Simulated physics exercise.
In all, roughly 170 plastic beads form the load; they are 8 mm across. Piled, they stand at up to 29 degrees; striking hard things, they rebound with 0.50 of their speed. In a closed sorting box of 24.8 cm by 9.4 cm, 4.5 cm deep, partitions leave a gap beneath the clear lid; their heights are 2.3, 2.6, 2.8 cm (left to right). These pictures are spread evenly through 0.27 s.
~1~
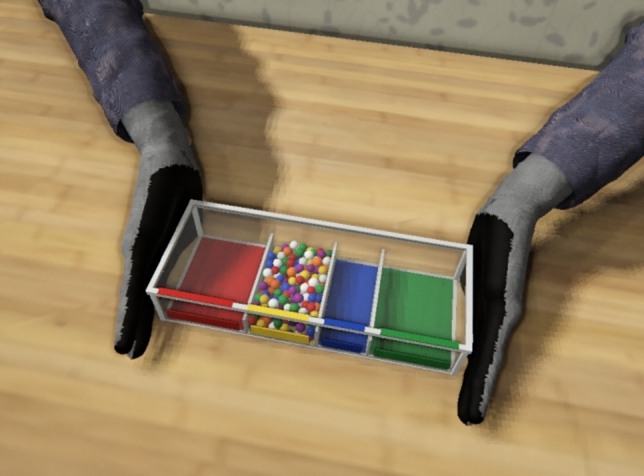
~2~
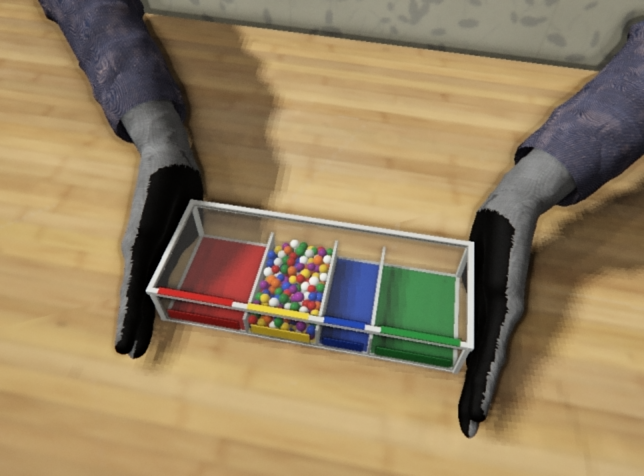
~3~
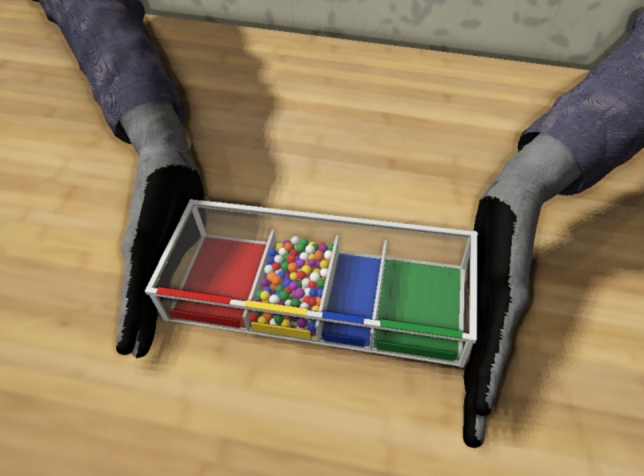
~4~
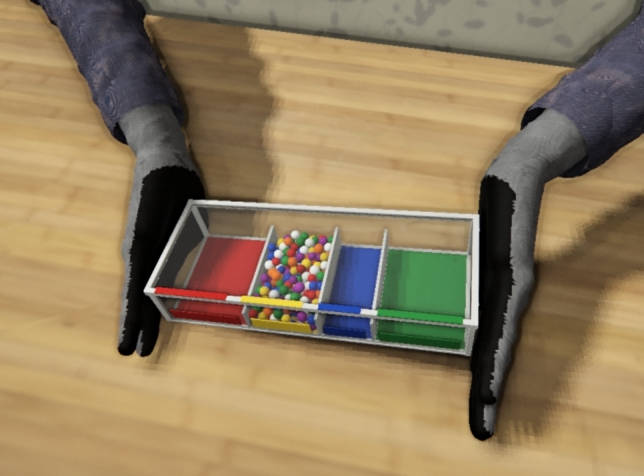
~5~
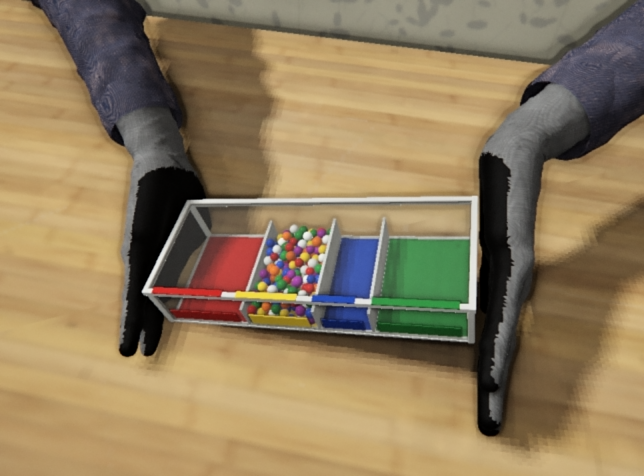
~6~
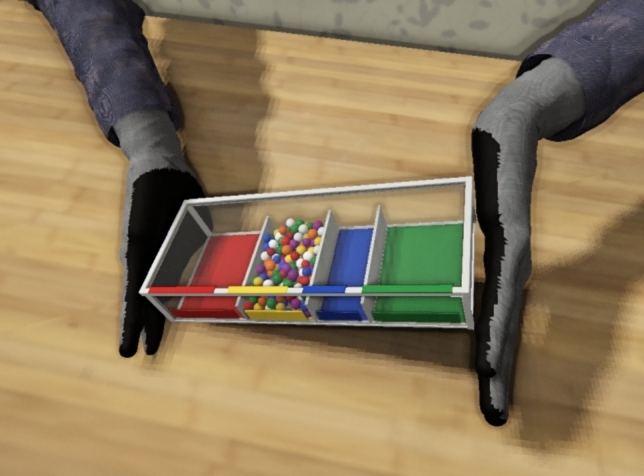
On a light wooden surface, two dark-gloved hands hold a clear box with red, yellow, blue and green sections, and the right hand gradually raises its end while the colourful beads stay in the yellow section.
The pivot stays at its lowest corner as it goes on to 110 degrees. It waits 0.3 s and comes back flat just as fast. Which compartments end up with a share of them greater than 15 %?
Red: Succeeds; blue: Fails; green: Fails; yellow: Fails.
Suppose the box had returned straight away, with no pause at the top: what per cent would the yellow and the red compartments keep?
In per cent: Yellow 0; red 100.
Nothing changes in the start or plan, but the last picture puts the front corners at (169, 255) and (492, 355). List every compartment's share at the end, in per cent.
That leaves red with 0 percent, blue with 5, green with 95 and yellow with 0 percent.
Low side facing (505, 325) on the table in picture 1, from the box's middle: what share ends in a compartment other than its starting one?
Roughly 95 per cent.
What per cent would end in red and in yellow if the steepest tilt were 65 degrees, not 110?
Red: 35, yellow: 65 (per cent).
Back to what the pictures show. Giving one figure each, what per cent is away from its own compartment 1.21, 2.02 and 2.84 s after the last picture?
I'd put the three at close to 100, 100 and 100.
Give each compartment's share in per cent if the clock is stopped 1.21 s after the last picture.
You'd find red at 100, blue at 0, green at 0 and yellow at 0 per cent.
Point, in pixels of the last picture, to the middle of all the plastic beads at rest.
Near (214, 280).
Then, 1.21 s after the last picture, tilt 110 degrees; red 100 %.
Then, 2.02 s after the last picture, tilt 55 degrees; red 100 %.
Then, 2.84 s after the last picture, tilt 0 degrees; red 100 %.
In the end, red 100 %, blue 0 %, green 0 %, yellow 0 %.
